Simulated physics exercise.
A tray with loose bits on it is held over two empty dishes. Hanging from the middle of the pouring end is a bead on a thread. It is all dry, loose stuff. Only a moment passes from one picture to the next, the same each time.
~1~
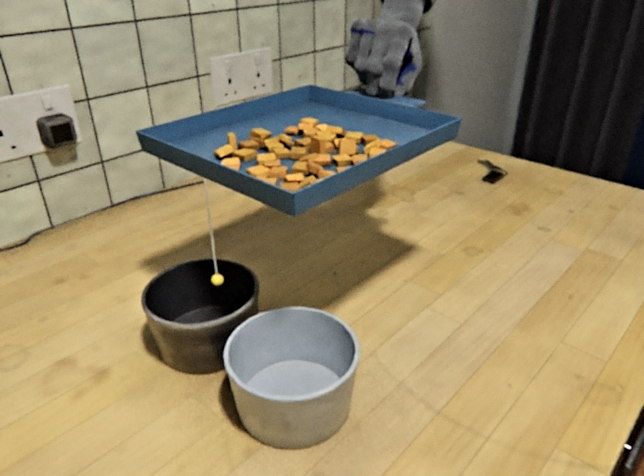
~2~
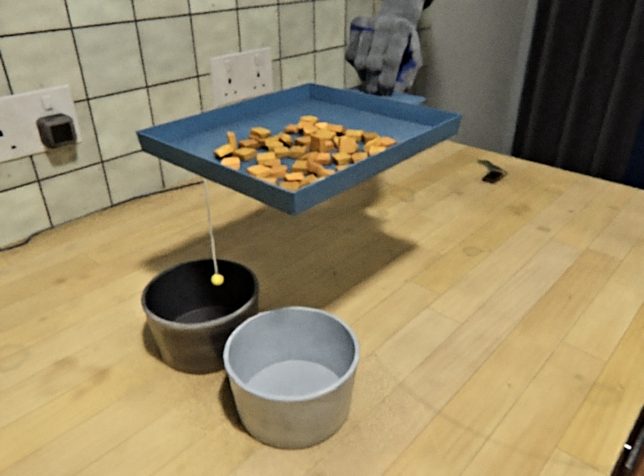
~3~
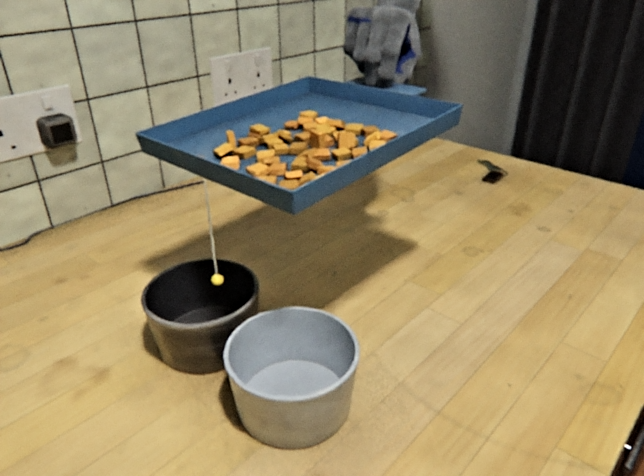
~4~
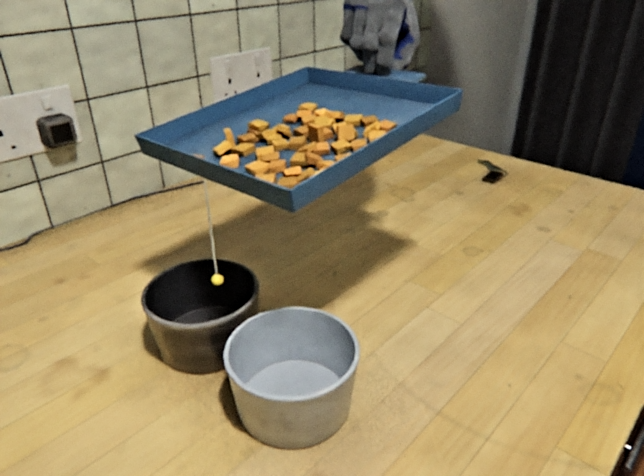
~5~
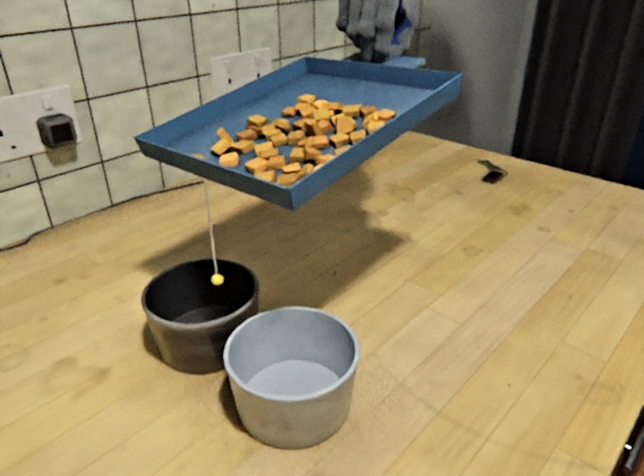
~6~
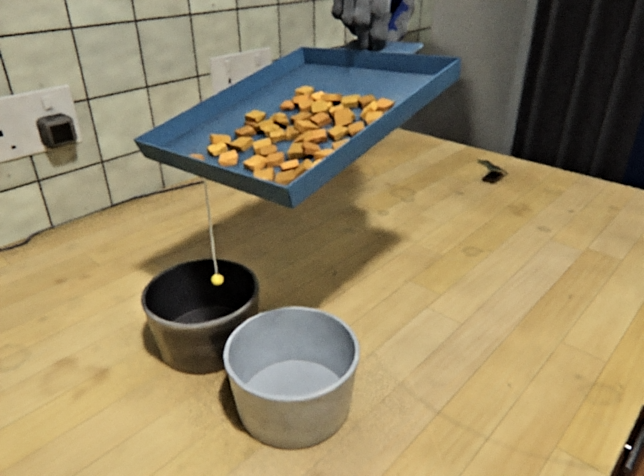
A gloved hand at the far side slowly raises the back of a blue tray, seen from slightly above over a wooden worktop beside a tiled wall with sockets. The tray holds loose orange-brown pieces, with a yellow bead hanging on a pale thread below, near a dark bowl at left and a grey one at right. The tray tilts gradually toward its near left corner and the pieces shift slightly, while the bowls and camera stay still.
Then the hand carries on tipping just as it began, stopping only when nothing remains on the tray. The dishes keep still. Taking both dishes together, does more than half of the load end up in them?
Most of the load misses the dishes.
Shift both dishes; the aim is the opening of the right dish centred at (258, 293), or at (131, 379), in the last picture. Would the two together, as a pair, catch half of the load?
Held in all, by try: A smaller portion, then a smaller portion.
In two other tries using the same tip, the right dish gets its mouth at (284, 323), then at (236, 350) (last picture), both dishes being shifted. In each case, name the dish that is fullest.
The left-hand one the first time, the left-hand one the second.
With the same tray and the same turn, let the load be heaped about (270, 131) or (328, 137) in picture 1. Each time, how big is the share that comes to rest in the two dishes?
In order, roughly 30 % and 30 %.
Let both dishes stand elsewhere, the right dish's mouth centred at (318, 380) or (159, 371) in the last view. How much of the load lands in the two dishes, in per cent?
Close to 30 in a hundred first, close to 30 in a hundred second.
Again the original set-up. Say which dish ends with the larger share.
Result: The left of the two takes it.
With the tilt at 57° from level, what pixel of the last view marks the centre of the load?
Roughly at (217, 136).
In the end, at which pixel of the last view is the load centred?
(156, 345).
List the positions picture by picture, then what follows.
In the first picture, corners of the pouring end near (139, 131) and (293, 192), level; middle of the load near (299, 153), cereal squares; left dish near (157, 337); right dish near (245, 407); bead on its thread near (217, 280).
In the second picture, corners of the pouring end near (139, 131) and (293, 191), level; middle of the load near (299, 152).
In the third picture, corners of the pouring end near (138, 133) and (292, 190), tipped barely, lowest at the left corner; middle of the load near (299, 149).
In the fourth picture, corners of the pouring end near (138, 135) and (290, 188), tipped a little, lowest at the left corner; middle of the load near (298, 143).
In the fifth picture, corners of the pouring end near (137, 137) and (288, 187), tipped a little, lowest at the left corner; middle of the load near (297, 138).
In the sixth picture, corners of the pouring end near (137, 139) and (286, 185), tipped a little, lowest at the left corner; middle of the load near (295, 133), a little on the move; left dish near (157, 337); right dish near (245, 407).
Shortly afterwards, tray tipped steeply; the whole lot on the tray.
Next, tray tipped right over; all but a few on the tray; only a few in the left dish; a little outside both; only a few in the air.
Some moments later, tray tipped past a quarter turn; near a quarter in the left dish; the bulk outside both.
In the end, tray tipped past a quarter turn; none at all in the right dish; near a quarter in the left dish; the bulk outside both.
